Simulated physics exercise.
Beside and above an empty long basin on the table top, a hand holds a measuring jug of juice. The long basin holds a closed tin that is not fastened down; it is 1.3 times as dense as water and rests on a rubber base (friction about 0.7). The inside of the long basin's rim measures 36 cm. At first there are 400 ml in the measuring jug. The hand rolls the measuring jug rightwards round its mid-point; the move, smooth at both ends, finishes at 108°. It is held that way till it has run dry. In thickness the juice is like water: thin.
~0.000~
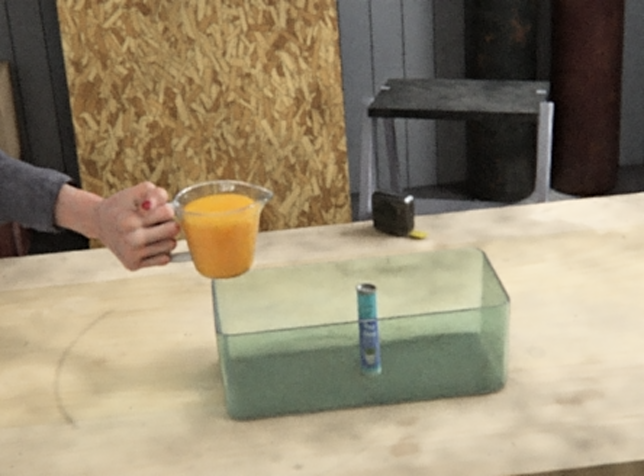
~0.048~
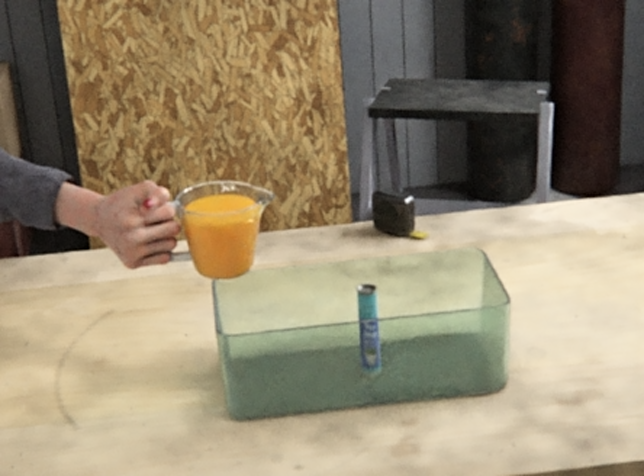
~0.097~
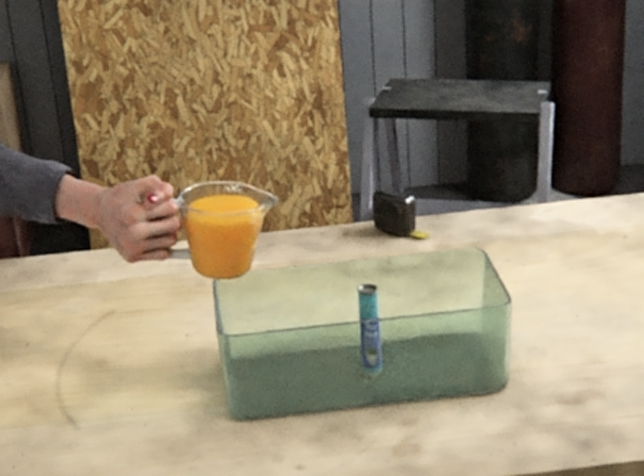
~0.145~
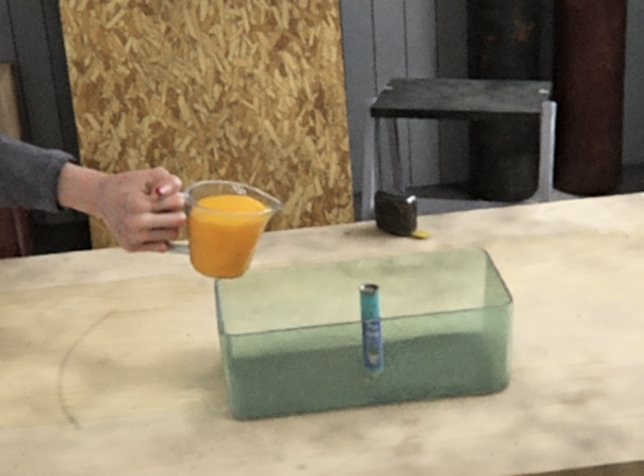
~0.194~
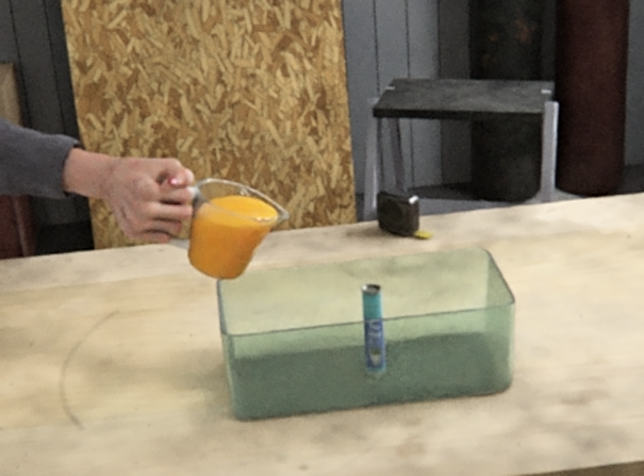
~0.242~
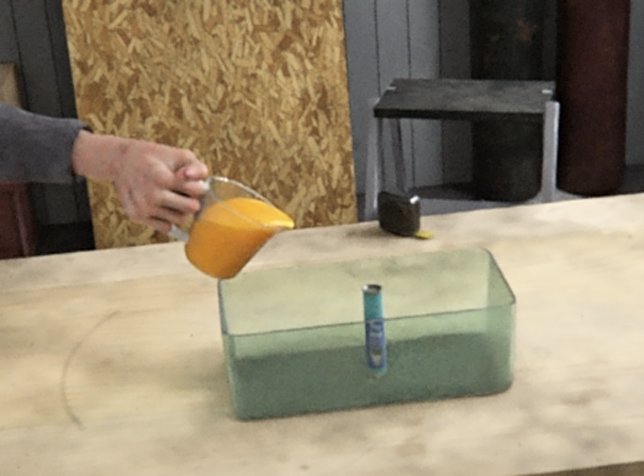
A glass measuring jug of bright orange juice is held by a hand at the left, above a pale wooden table seen from slightly above in a workshop-like room. A long, clear green basin holds a small upright blue tin, with a black tape measure, dark stool and chipboard panel behind. The hand smoothly tilts the jug rightwards, and the juice shifts up to its lip.
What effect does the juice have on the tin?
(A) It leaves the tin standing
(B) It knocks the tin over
The answer is A.
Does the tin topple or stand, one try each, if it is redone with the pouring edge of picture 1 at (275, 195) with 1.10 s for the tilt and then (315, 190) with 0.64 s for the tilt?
In the first try it remains standing; in the second it comes down.
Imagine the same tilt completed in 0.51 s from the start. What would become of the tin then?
The tin stays on its base.
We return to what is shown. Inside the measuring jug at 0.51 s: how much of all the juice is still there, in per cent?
Near 36 in a hundred.
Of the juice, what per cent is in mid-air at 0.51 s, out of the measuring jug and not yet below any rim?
Estimate: Some 20 % of the total.
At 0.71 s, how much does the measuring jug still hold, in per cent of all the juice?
Close to 3 in a hundred.
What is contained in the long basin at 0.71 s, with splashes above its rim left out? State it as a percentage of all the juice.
Roughly 94 per cent.
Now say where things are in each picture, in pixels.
It leans 0°; its right rim is at (273, 194); the juice meets the walls at (180, 211) and (259, 203); the long basin's rim runs from (214, 306) to (496, 276); the tin's top is at (366, 292), in the first picture.
It leans 2°; its right rim is at (275, 195); the juice meets the walls at (181, 210) and (260, 204), in the second picture.
It leans 6°; its right rim is at (278, 199); the juice meets the walls at (184, 209) and (262, 205), in the third picture.
It leans 13°; its right rim is at (284, 205); the juice meets the walls at (189, 209) and (268, 207), in the fourth picture.
It leans 23°; its right rim is at (290, 215); the juice meets the walls at (194, 213) and (279, 209), in the fifth picture.
It leans 34°; its right rim is at (293, 227); the juice meets the walls at (196, 218) and (288, 217); 2 per cent is over the edge, in the sixth picture.
After 0.51 s the tilt is 98° and 36 per cent is still to pour; the tin stands where it began.
After 0.71 s the tilt is 108° and 3 per cent is still to pour; the tin stands where it began.
After 0.92 s the tilt is 108° and 0 per cent is still to pour; the tin stands where it began.
After 1.14 s the tilt is 108° and 0 per cent is still to pour; the tin stands where it began.
In the end the tin stands where it began.
